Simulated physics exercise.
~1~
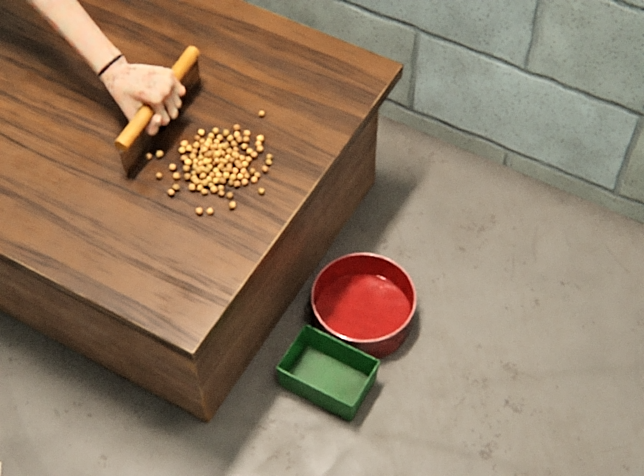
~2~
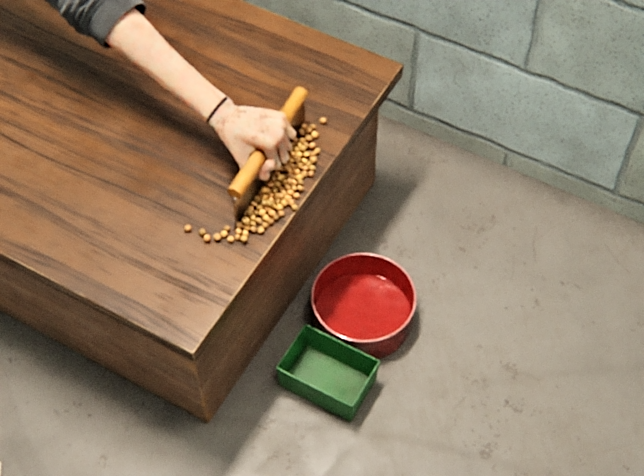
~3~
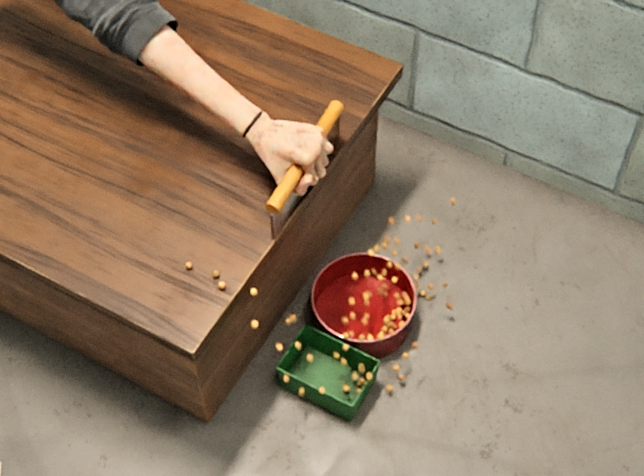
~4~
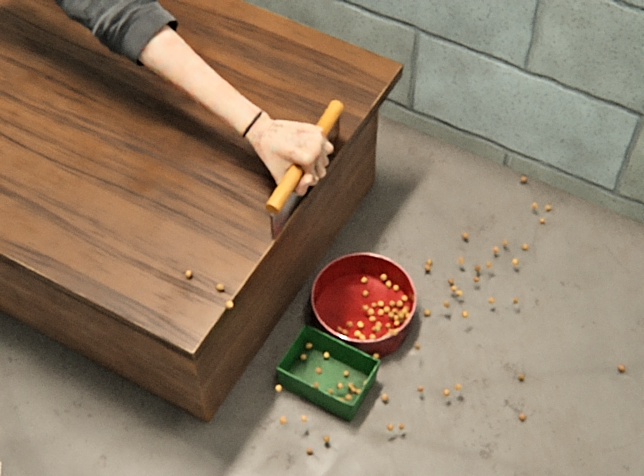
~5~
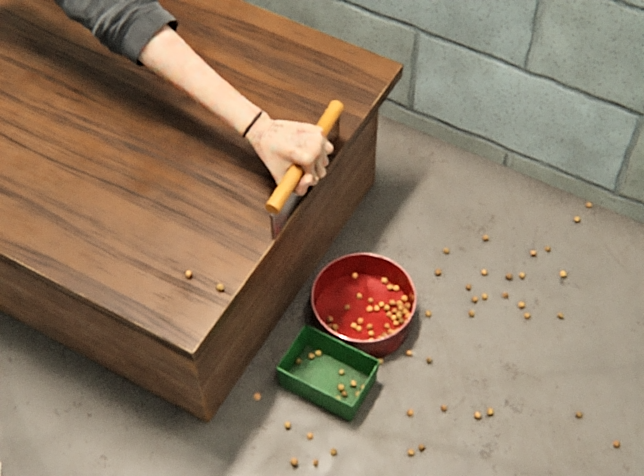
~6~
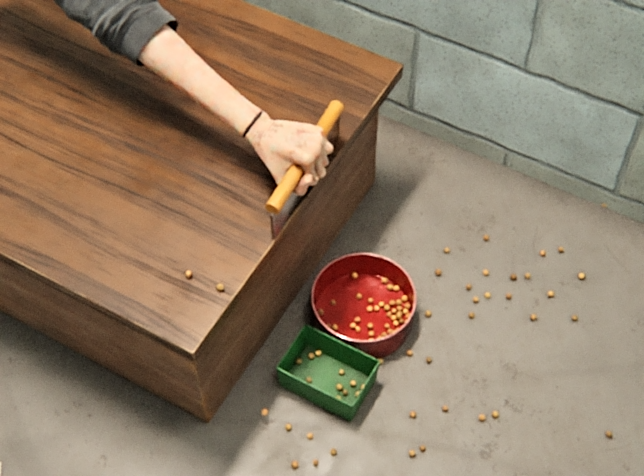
A hand-pushed scraper sweeps beads off a table into two containers and across the floor.
